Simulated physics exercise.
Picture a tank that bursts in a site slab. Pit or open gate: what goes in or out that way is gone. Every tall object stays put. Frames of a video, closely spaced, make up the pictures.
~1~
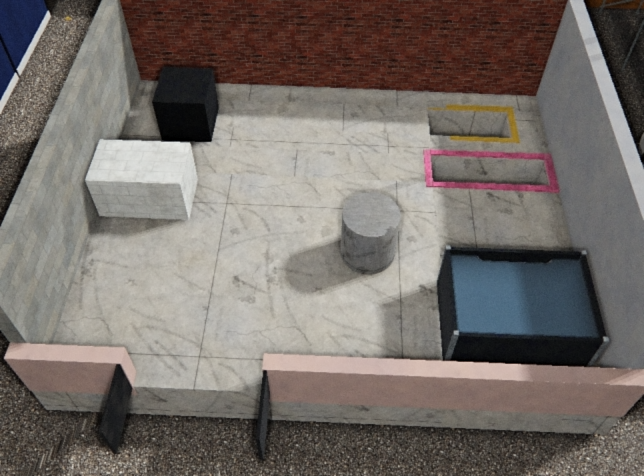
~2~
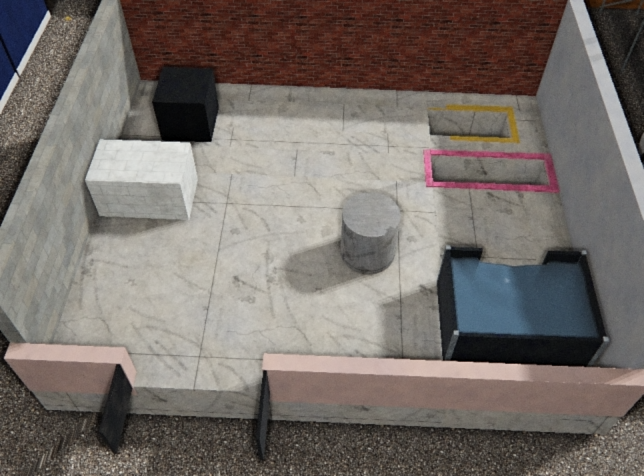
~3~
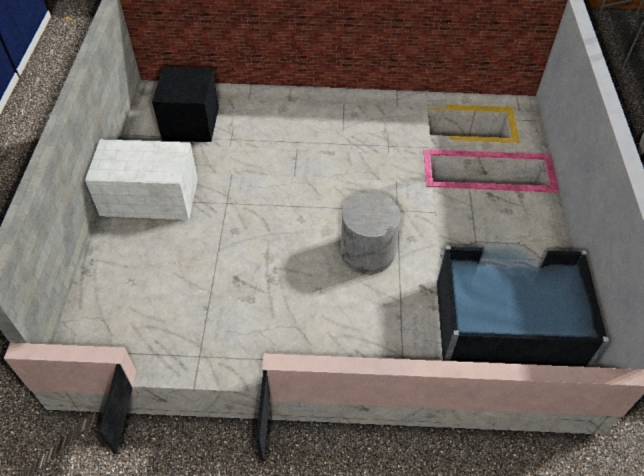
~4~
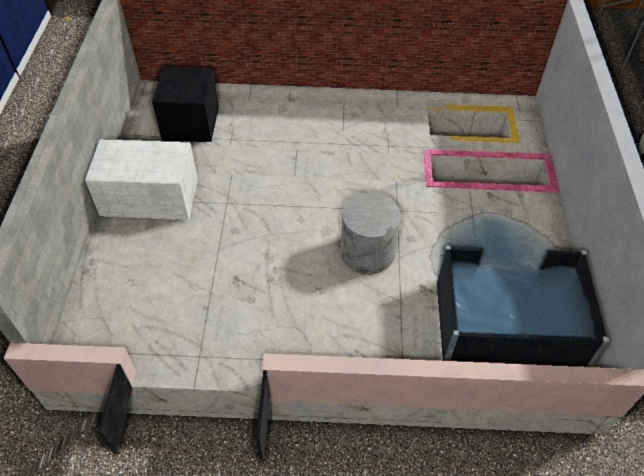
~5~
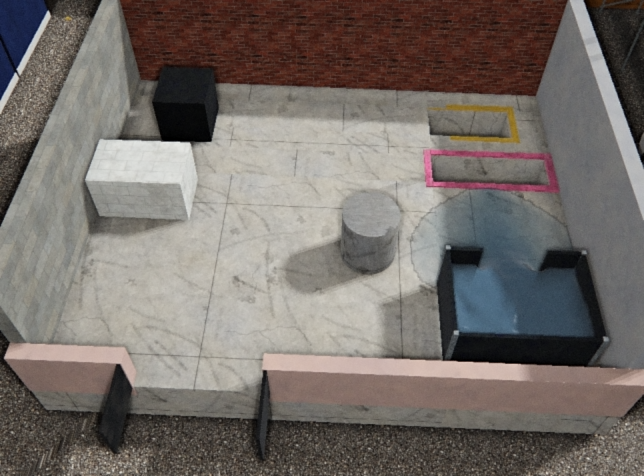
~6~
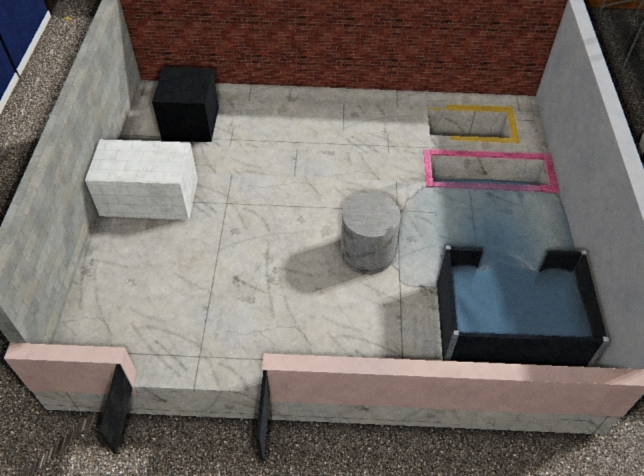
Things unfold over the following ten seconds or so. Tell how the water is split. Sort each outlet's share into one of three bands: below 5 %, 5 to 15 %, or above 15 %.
Shares: The gate gets below 5 %; the yellow pit gets below 5 %; the pink pit gets above 15 %.
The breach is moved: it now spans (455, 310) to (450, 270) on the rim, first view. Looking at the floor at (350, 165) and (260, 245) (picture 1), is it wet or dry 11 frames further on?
Result, in sequence: Untouched by the flood; inundated.
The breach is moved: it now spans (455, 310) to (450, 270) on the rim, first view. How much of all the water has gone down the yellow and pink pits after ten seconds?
Result - yellow: 2 %; pink: 0 %.
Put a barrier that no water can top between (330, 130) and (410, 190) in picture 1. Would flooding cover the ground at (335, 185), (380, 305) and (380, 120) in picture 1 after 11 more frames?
In turn: Under water, clear, wet.
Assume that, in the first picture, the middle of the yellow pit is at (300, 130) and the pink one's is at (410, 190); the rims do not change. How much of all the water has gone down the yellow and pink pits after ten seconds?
Yellow share 15%, pink share 25%.
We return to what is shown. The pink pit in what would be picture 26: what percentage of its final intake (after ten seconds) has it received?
About 75 per cent.
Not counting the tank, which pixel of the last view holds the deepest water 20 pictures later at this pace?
My best guess is roughly (538, 195).
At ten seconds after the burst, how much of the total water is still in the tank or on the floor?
Near 40 in a hundred.
A moment on, water covers 20 % of the floor; the gate 0 %, the yellow pit 0 %, the pink pit 15 %.
Next, water covers 30 % of the floor; the gate 0 %, the yellow pit 0 %, the pink pit 31 %.
Then, water covers 35 % of the floor; the gate 0 %, the yellow pit 0 %, the pink pit 44 %.
Later, water covers 40 % of the floor; the gate 0 %, the yellow pit 1 %, the pink pit 55 %.
In the end, water covers 55 % of the floor; the gate 0 %, the yellow pit 2 %, the pink pit 59 %.
